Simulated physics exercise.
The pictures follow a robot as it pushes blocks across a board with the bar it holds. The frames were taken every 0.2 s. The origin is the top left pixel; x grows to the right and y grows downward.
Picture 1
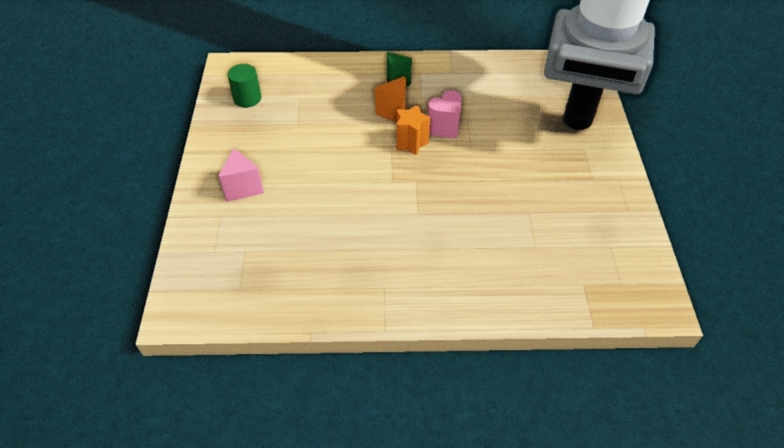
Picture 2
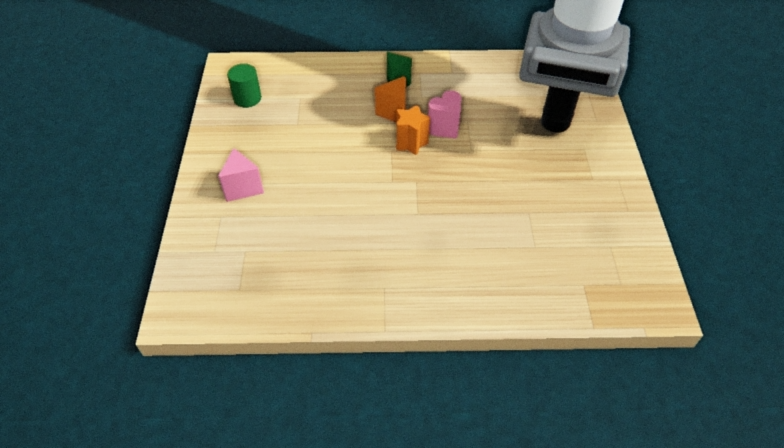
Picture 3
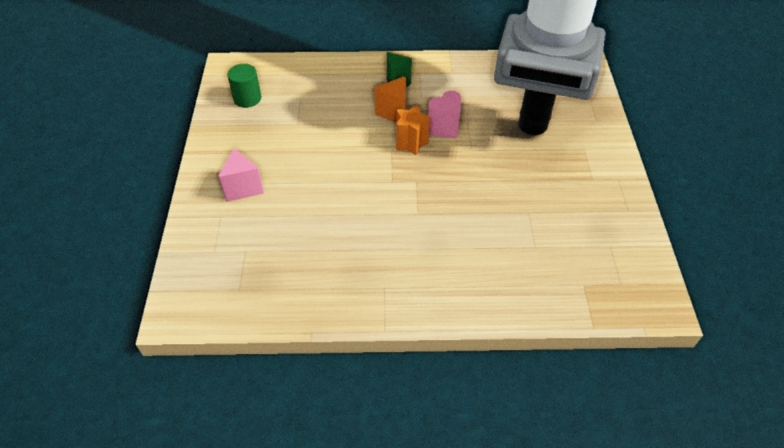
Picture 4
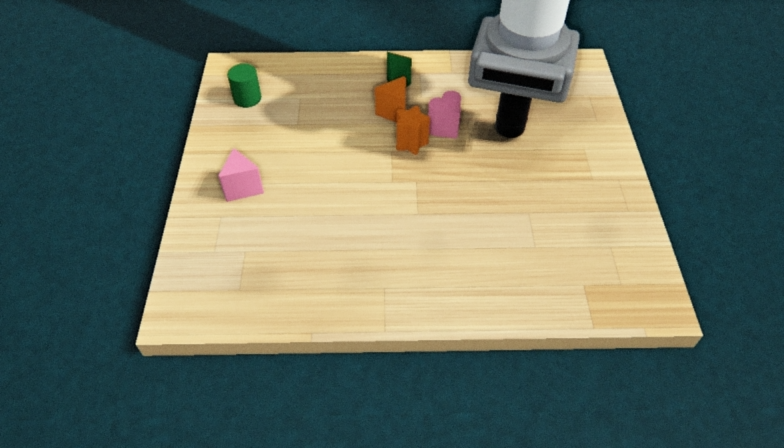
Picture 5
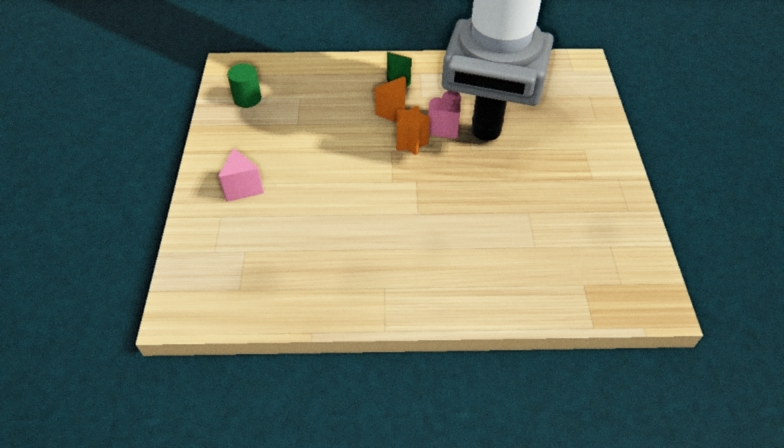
A robot arm slides its black bar left across the board toward the still blocks.
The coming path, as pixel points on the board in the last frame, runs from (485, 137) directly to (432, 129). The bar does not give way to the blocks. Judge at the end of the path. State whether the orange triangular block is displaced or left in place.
Once the bar is done, the orange triangular block is in a new spot.
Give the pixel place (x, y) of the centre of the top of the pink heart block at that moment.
Answer: (409, 92).
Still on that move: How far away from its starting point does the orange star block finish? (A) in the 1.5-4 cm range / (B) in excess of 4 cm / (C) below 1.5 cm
C: Below 1.5 cm.
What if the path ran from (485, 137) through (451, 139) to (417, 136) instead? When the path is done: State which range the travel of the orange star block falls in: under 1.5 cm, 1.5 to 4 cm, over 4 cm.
1.5 to 4 cm.
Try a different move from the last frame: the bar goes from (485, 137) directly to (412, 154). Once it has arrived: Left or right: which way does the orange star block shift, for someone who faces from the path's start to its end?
Heads right.
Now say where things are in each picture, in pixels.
The first picture shows tip of the bar at (577, 121), middles of tops, orange triangular block at (395, 87), orange star block at (412, 117), pink heart block at (447, 102).
The second picture shows bar at (555, 123), nothing pushed.
The third picture shows bar at (533, 126), nothing pushed.
The fourth picture shows bar at (510, 129), nothing pushed.
The fifth picture shows bar at (486, 131), orange triangular block at (395, 87), orange star block at (412, 117), pink heart block at (447, 102).
What follows on the original path. Halfway along, bar at (459, 128); pink heart block at (434, 98), turned 15° clockwise.
At the end, bar at (432, 124); orange triangular block at (382, 84), turned 30° clockwise; orange star block unmoved; pink heart block at (409, 92), turned 25° clockwise.
